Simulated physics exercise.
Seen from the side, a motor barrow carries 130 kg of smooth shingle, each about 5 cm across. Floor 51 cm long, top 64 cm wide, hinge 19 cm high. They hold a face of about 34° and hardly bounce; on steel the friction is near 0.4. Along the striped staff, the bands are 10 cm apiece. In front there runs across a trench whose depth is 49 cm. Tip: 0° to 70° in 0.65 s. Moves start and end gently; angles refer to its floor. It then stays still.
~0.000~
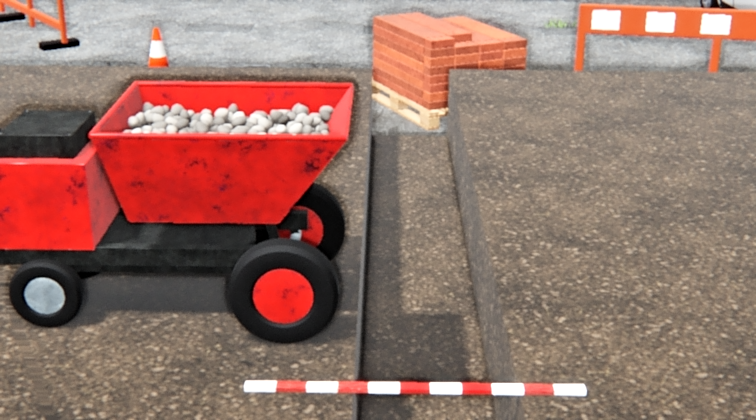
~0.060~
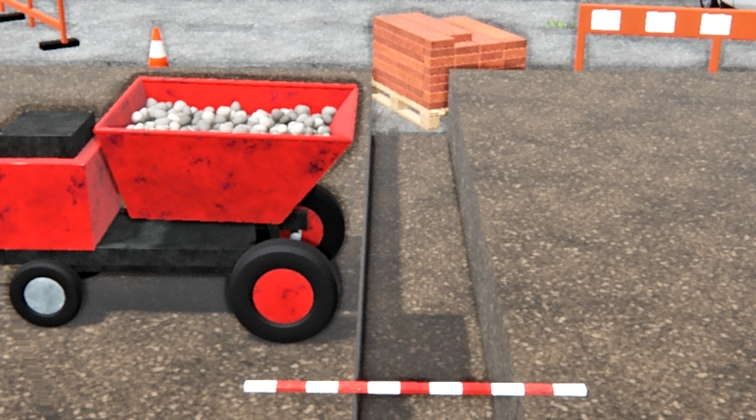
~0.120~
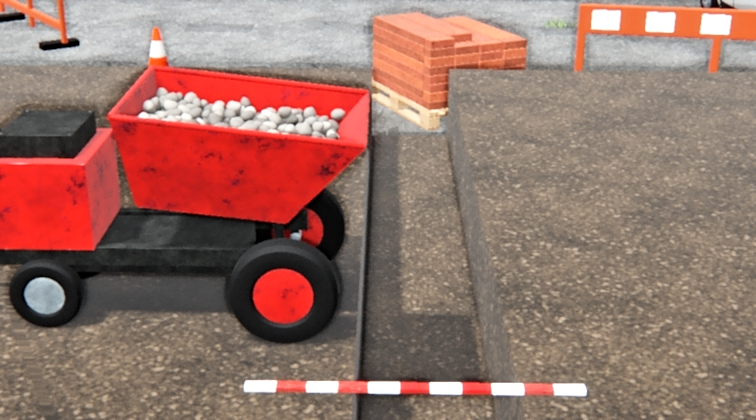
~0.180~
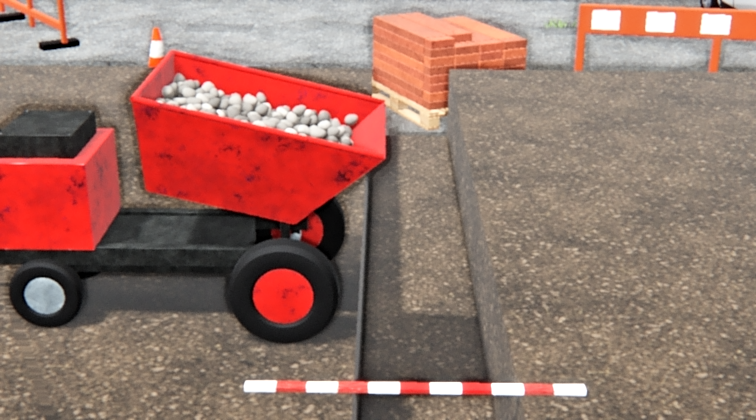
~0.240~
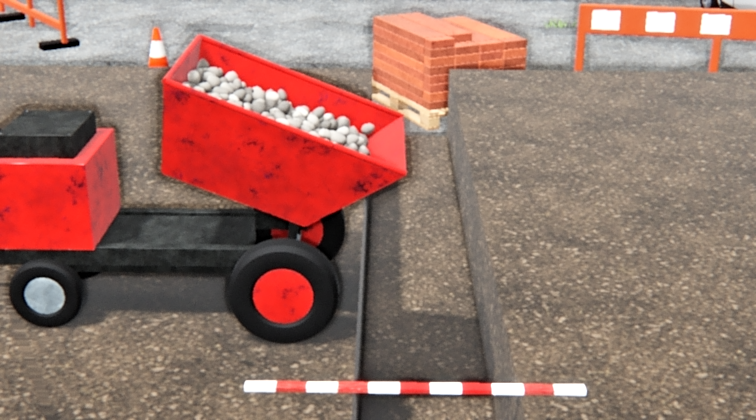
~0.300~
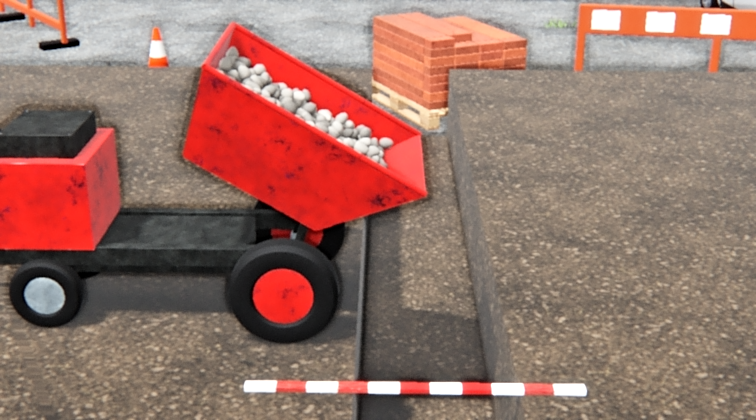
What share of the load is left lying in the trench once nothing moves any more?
About 42 per cent.
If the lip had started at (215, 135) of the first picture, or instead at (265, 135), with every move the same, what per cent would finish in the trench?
100 % and 95 %.
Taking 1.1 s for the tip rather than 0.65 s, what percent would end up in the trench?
About 50%.
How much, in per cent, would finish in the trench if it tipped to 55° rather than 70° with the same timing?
Close to 25 per cent then.
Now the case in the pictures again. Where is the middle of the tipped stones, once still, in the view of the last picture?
Middle at around (531, 301), I'd say.
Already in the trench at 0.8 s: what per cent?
At that moment: Approx. 10 %.
After 0.5 s the floor is at 59°; 100 % in the skip; the foremost stones are at (445, 239).
After 0.8 s the floor is at 70°; 71 % in the skip, 12 % in the trench, 17 % past the trench; the foremost stones are at (557, 310).
After 1.1 s the floor is at 70°; 22 % in the skip, 22 % in the trench, 57 % past the trench; the foremost stones are past the picture's edge.
After 3.0 s the floor is at 70°; 0 % in the skip, 42 % in the trench, 58 % past the trench; the foremost stones are past the picture's edge.
